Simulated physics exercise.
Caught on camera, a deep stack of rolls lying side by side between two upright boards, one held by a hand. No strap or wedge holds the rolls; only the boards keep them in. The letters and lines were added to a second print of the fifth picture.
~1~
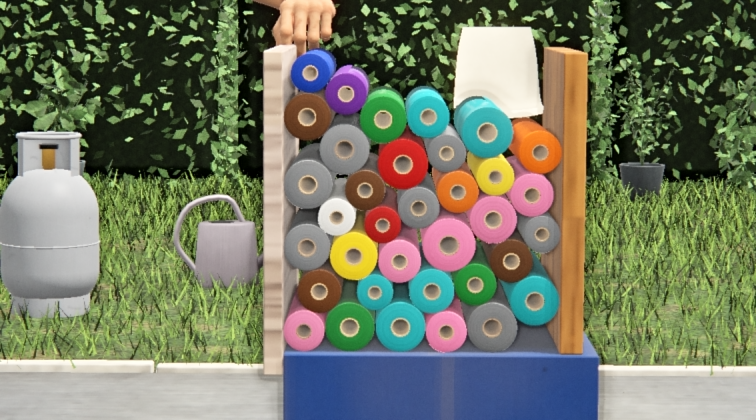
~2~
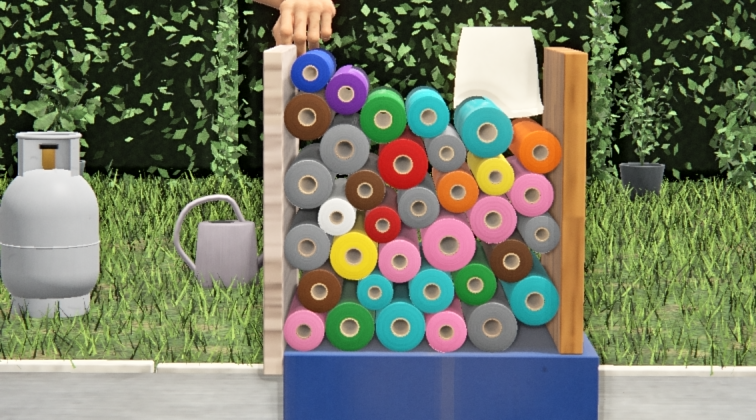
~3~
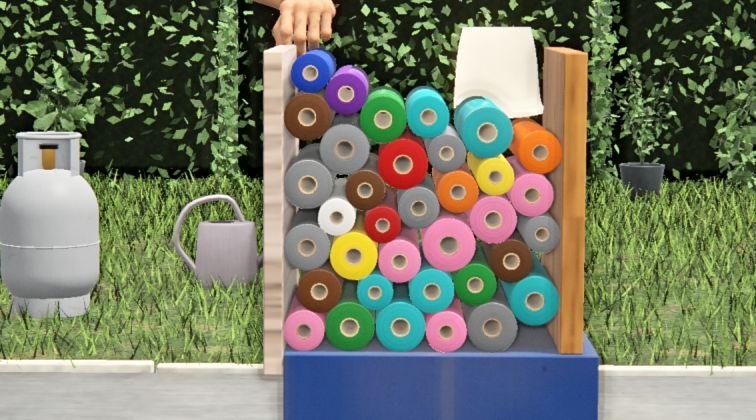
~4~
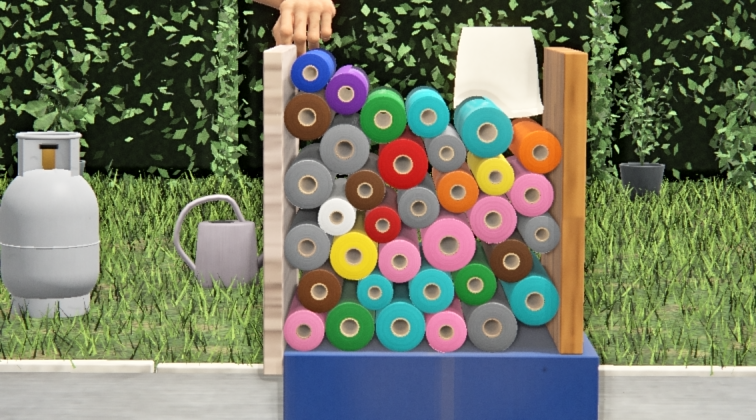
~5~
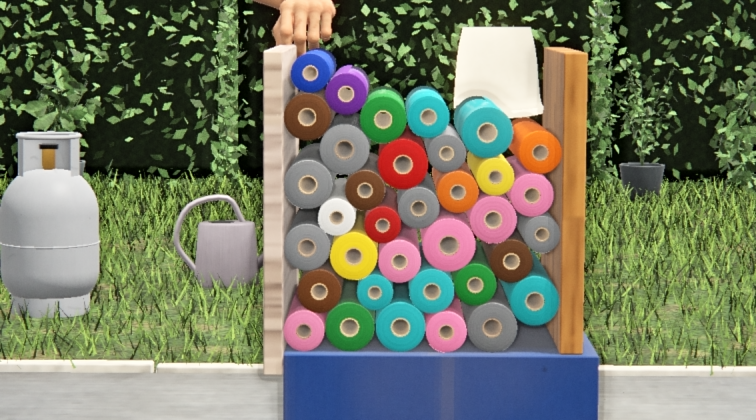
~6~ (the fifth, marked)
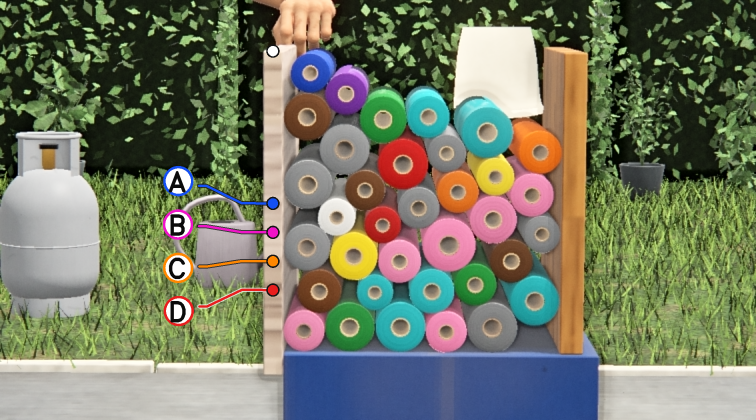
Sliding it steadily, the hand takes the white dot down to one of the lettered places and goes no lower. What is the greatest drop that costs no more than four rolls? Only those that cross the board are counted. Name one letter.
Lower it to A and no more.
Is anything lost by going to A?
At A: Yes.
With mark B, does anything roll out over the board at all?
Yes.
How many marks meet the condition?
One of them.
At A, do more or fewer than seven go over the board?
It loses fewer than seven.
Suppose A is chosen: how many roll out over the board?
The count is three.
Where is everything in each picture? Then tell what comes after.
A pink roll (493, 219); a pink roll (532, 195); an orange roll (540, 152), in the first picture.
An orange roll (540, 152); side board (283, 198), in the second picture.
A pink roll (304, 331); a brown roll (319, 291), in the third picture.
A pink roll (399, 262); a pink roll (449, 245), in the fourth picture.
A pink roll (493, 219); a pink roll (532, 195); an orange roll (540, 152), in the fifth picture.
On the marked copy, A at (273, 204); B at (273, 232); C at (273, 261); D at (273, 290); the white dot at (273, 51).
Taking A. A third of the way, top of the board (283, 118).
Two thirds of the way, top of the board (283, 197).
When it is over, top of the board (283, 203), three out over the board.
As for the rest, B more than four out over the board; C more than four out over the board; D more than four out over the board.
